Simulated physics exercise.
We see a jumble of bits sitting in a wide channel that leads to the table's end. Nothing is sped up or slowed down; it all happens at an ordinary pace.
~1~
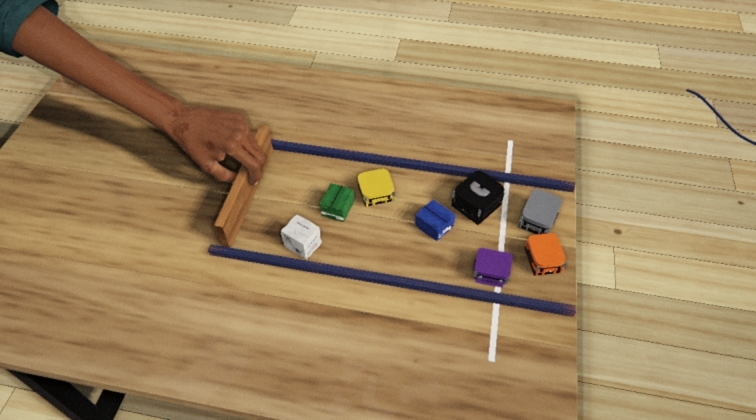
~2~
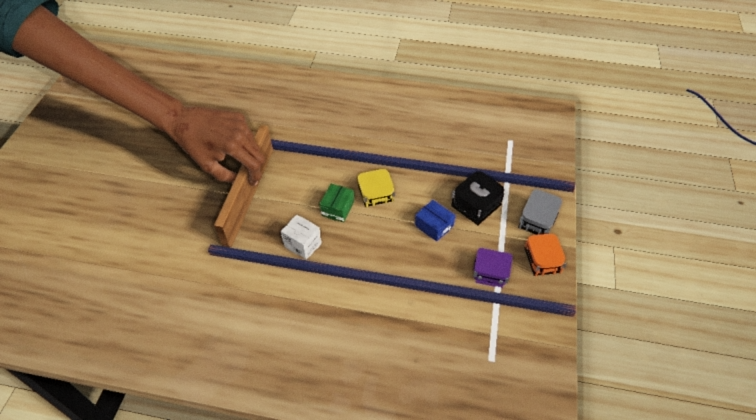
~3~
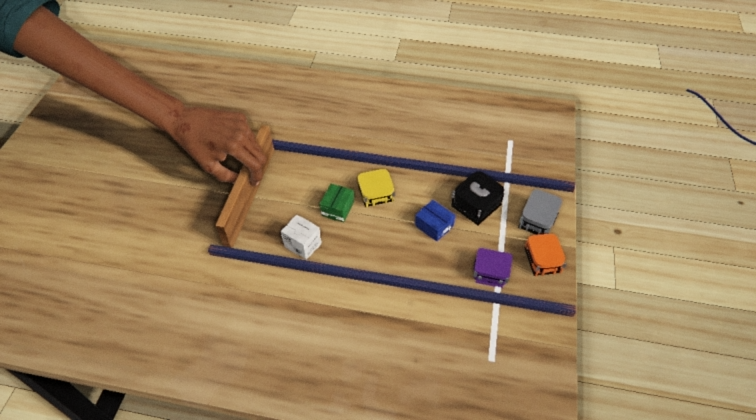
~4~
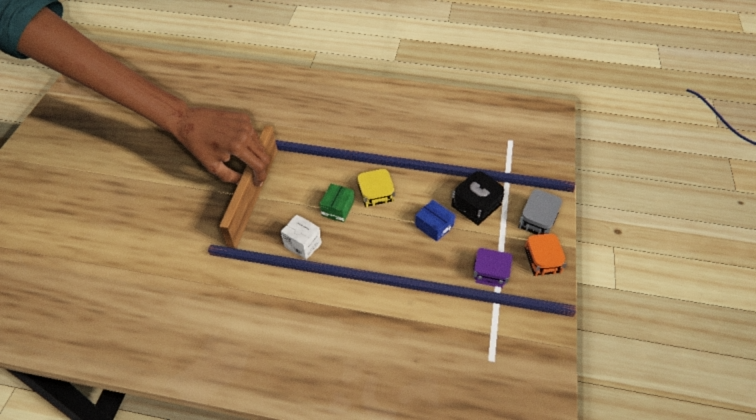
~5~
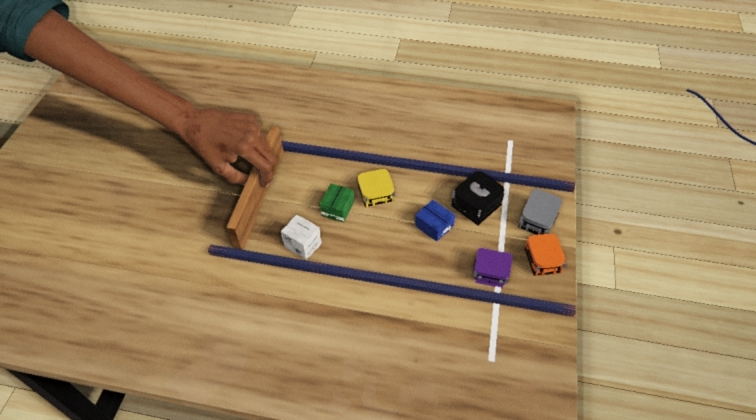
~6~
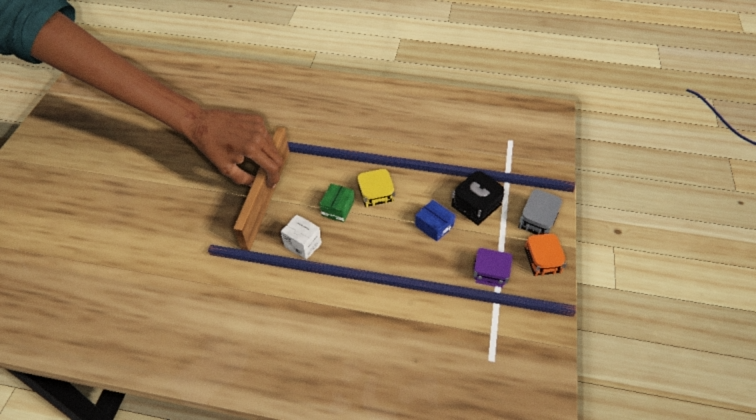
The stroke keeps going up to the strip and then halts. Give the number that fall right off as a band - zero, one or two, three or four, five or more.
The answer is one or two.
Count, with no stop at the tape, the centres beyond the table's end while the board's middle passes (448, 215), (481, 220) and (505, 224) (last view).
The counts are 0, 0 and 2, in that order.
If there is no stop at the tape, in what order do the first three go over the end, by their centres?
Sequence: Grey case; orange case; black case.
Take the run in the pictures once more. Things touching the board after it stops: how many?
All in all, 3.
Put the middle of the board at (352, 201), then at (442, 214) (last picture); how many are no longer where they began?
Counts: 3 and 5.
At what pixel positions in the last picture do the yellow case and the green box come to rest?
They come to rest around (522, 199) and (516, 236).
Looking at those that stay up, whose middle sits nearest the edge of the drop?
Result - the orange case.
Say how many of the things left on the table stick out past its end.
The count is 1.
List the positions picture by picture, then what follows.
The first picture shows orange case (545, 255); grey case (540, 214); purple case (492, 268); board (246, 184); tape (502, 236).
The second picture shows grey case (540, 214); green box (337, 203).
The third picture shows purple case (492, 268); yellow case (376, 188).
The fourth picture shows orange case (545, 255); blue box (435, 220).
The fifth picture shows grey case (540, 214); black case (478, 197).
The sixth picture shows orange case (545, 255); grey case (540, 214); purple case (492, 268); board (264, 187); tape (502, 236).
A little later, none off yet; orange case at rest near (545, 255); grey case at rest near (540, 214); purple case at rest near (492, 268).
When it is over, the number that fall off is one or two; down, grey case.
